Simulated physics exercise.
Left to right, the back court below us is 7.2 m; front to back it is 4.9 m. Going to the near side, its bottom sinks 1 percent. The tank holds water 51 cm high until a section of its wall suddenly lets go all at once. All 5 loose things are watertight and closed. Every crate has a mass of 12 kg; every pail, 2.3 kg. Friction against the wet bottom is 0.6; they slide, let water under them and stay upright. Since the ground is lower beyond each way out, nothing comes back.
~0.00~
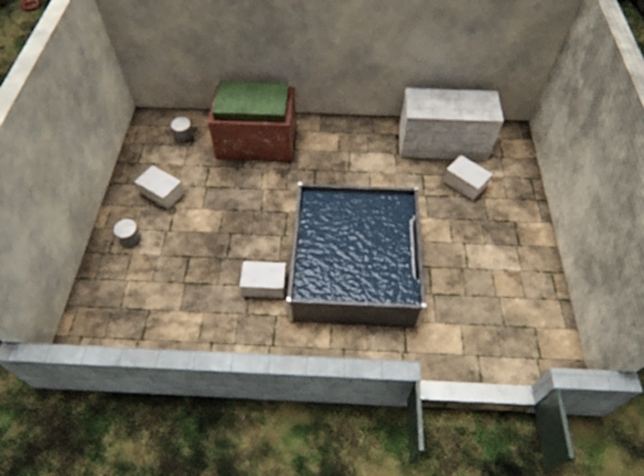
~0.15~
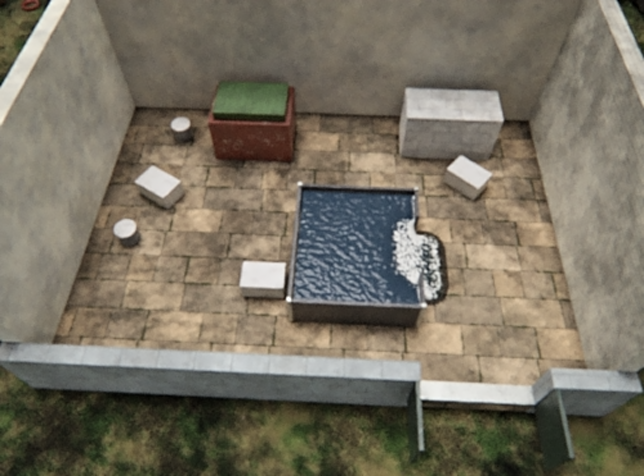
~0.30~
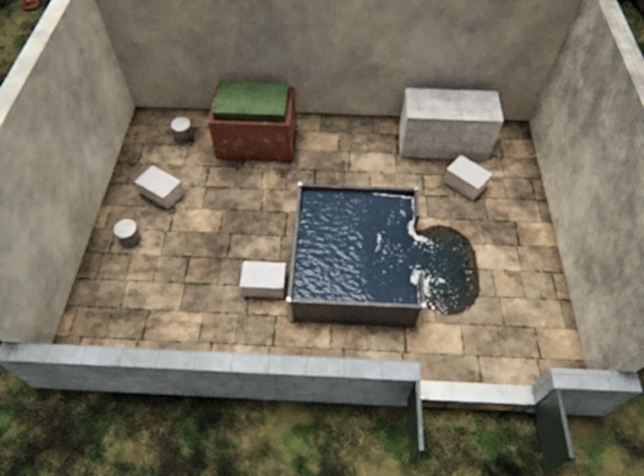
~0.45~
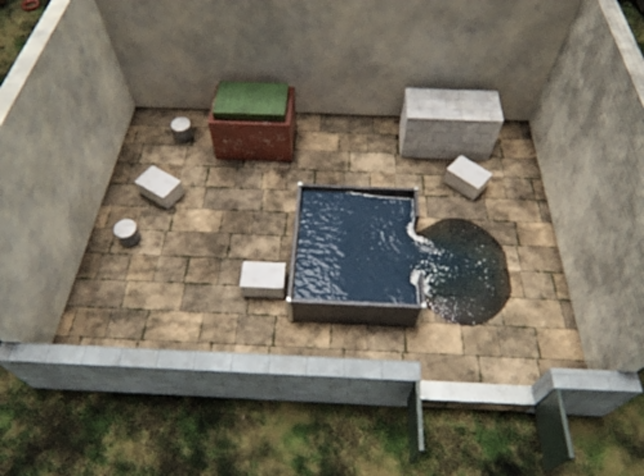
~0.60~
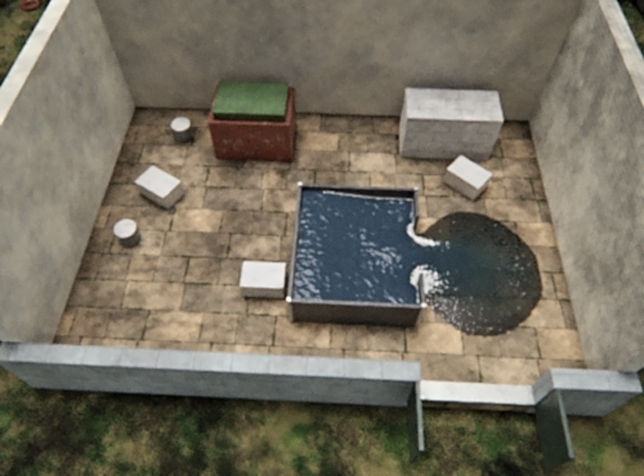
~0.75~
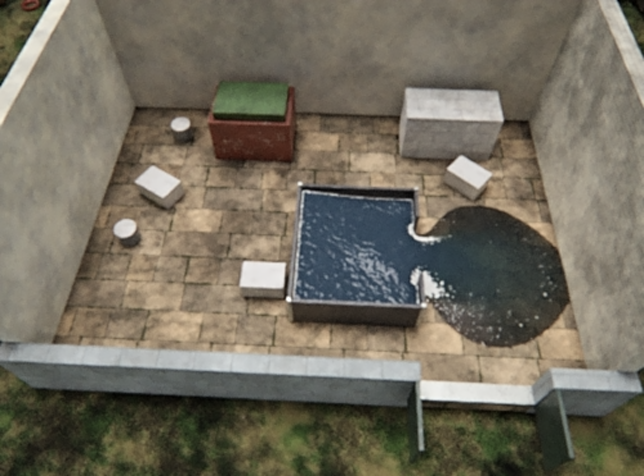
Dark water pours from the right side of the square tank and spreads across the paving.
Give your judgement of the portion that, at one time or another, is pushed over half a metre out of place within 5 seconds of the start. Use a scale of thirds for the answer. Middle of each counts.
On that scale: Less than a third.
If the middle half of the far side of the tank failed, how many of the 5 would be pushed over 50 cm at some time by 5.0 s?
Then 1 of them would.
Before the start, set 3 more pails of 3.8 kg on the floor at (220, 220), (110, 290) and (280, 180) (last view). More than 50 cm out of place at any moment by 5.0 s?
Reading them off in order: Not beyond, not beyond, not beyond.
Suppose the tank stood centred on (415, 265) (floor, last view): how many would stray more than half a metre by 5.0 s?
Result: 0.
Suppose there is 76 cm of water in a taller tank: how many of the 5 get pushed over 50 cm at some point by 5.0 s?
In that case 1 of them.
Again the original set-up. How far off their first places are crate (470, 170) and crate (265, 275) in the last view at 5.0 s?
Distances: 5 cm; 0 cm.
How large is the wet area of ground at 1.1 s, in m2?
I'd put it close to 8.5 m2.
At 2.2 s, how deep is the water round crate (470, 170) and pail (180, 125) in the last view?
Roughly 2 and 0 cm.
After 1.1 s 0 of 5 are over 50 cm from their spots; 0 afloat.
After 2.2 s 0 of 5 are over 50 cm from their spots; 0 afloat.
After 3.5 s 0 of 5 are over 50 cm from their spots; 0 afloat.
After 5.0 s 0 of 5 are over 50 cm from their spots, and 0 have been at some point; 0 afloat.
